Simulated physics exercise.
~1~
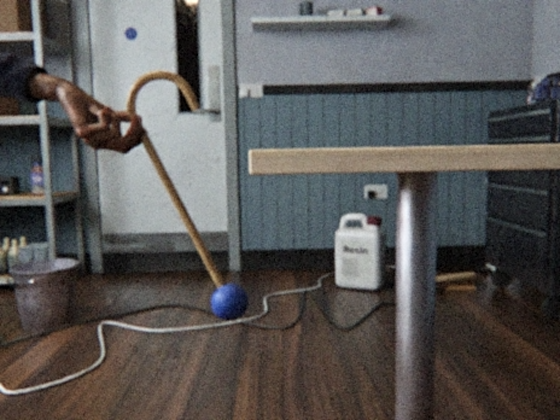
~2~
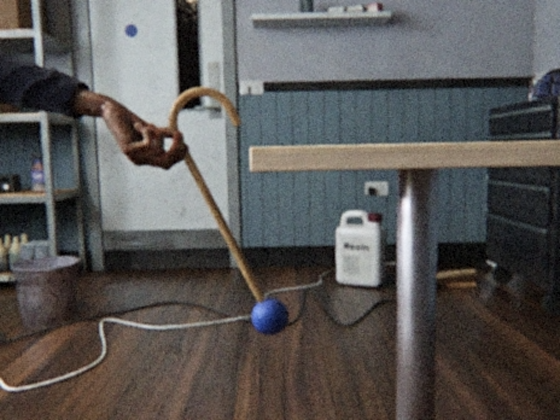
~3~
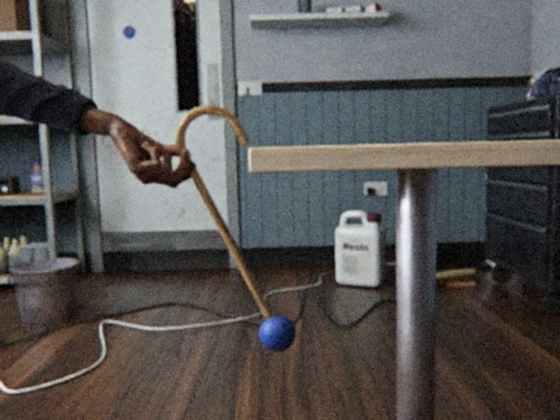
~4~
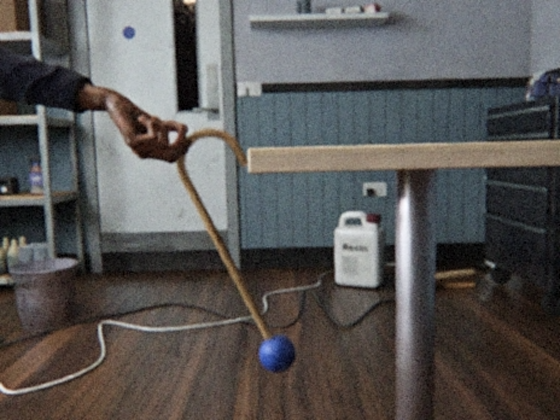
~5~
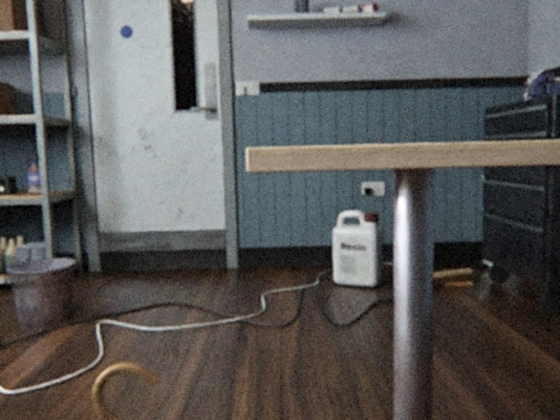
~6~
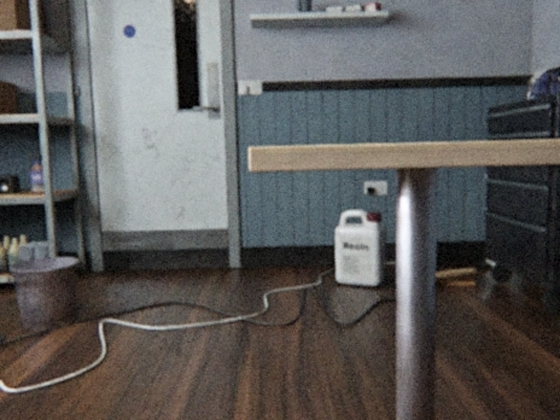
In a workshop, a hand releases a hooked blue ladle at the table's edge, and it falls.
